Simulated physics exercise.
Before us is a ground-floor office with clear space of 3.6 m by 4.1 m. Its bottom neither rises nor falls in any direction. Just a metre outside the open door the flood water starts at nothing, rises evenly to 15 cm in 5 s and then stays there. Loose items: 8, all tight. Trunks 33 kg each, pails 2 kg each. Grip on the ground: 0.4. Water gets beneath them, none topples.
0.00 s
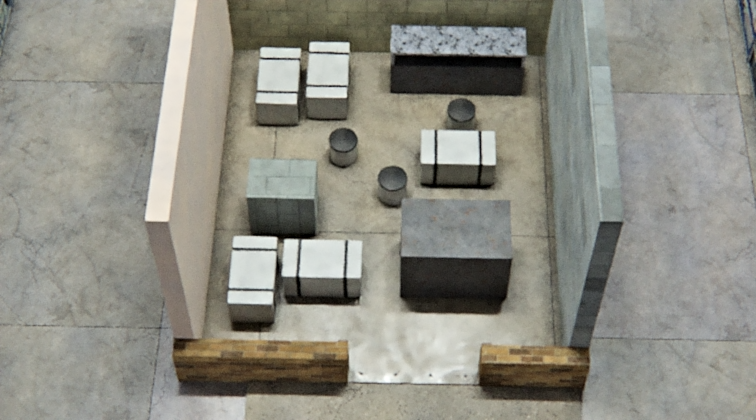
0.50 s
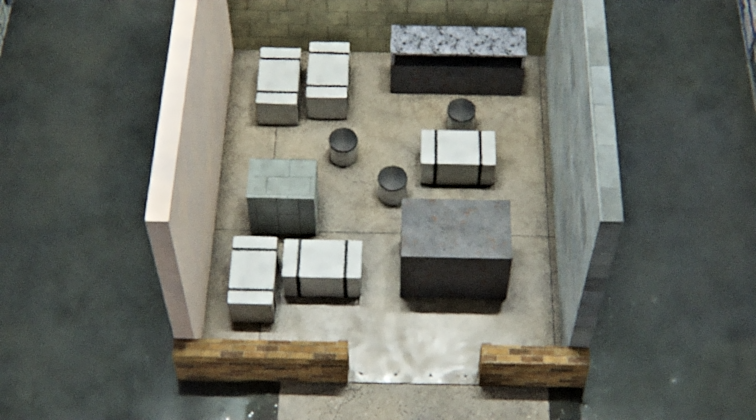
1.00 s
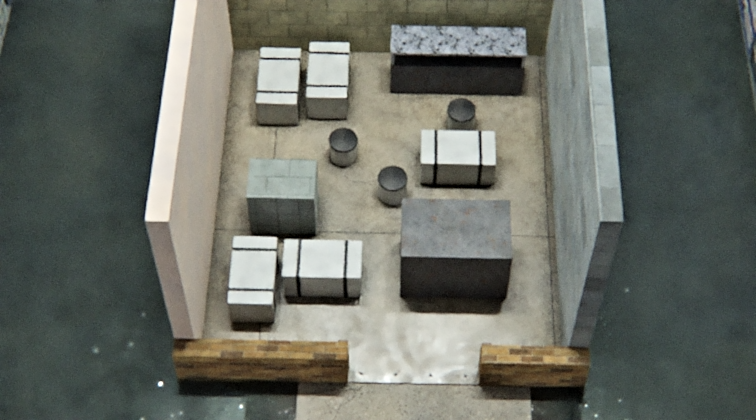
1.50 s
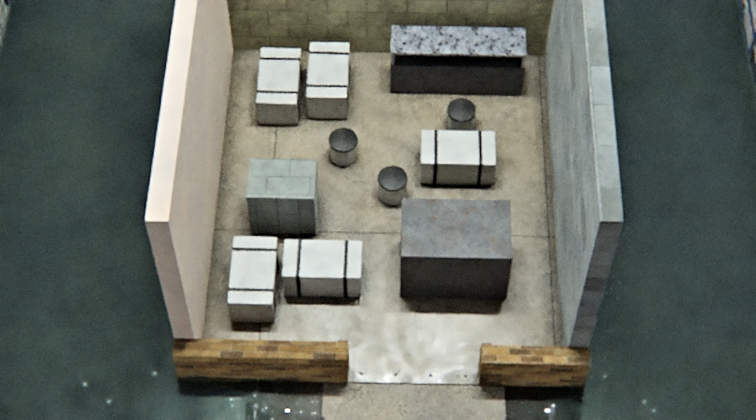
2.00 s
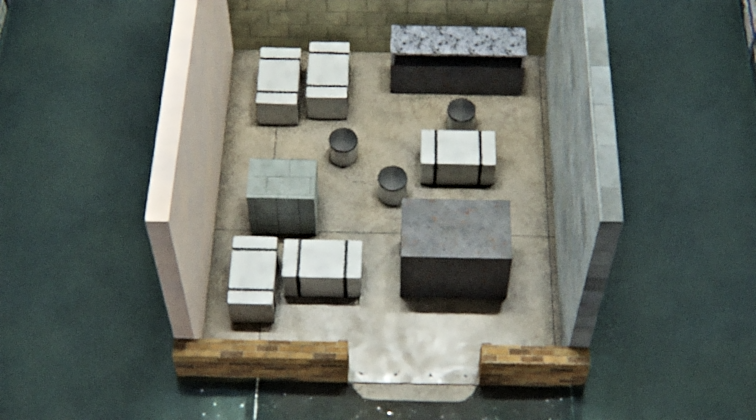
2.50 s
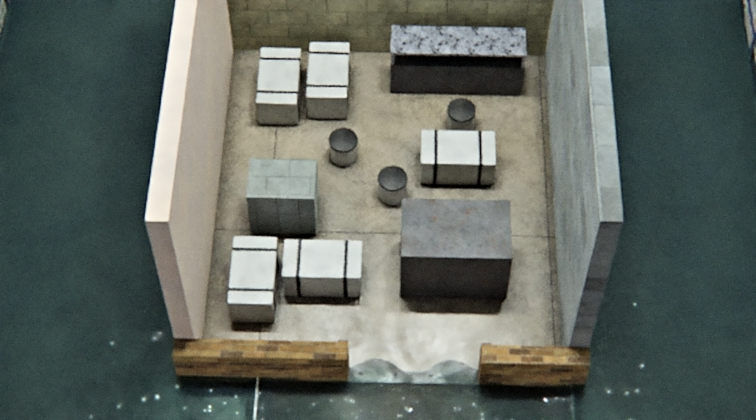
In a ground-floor office, nothing shifts while dark water spreads outside and reaches the doorway.
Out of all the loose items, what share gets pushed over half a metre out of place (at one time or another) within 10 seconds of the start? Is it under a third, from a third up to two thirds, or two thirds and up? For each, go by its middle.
The moved part is smaller than a third.
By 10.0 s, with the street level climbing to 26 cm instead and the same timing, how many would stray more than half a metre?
Count: 2.
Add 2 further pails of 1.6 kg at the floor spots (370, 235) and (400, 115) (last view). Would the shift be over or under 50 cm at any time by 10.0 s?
The first: Farther. The second: Not as far.
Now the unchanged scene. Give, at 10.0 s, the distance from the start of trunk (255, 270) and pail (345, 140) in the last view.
One is off by 30 cm, the other by 60 cm, in the order asked.
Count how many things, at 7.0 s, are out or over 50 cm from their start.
Count: 1.
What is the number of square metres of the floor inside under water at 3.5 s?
Somewhere around 1.0 m2, roughly.
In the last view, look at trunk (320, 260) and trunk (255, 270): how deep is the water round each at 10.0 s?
First roughly 7 cm, second roughly 9 cm.
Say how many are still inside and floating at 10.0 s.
I get 3.
After 3.5 s 0 of 8 are over 50 cm from their spots; 0 afloat.
After 4.5 s 0 of 8 are over 50 cm from their spots; 0 afloat.
After 7.0 s 1 of 8 are over 50 cm from their spots; 0 afloat.
After 10.0 s 2 of 8 are over 50 cm from their spots, and 2 have been at some point; 3 afloat.
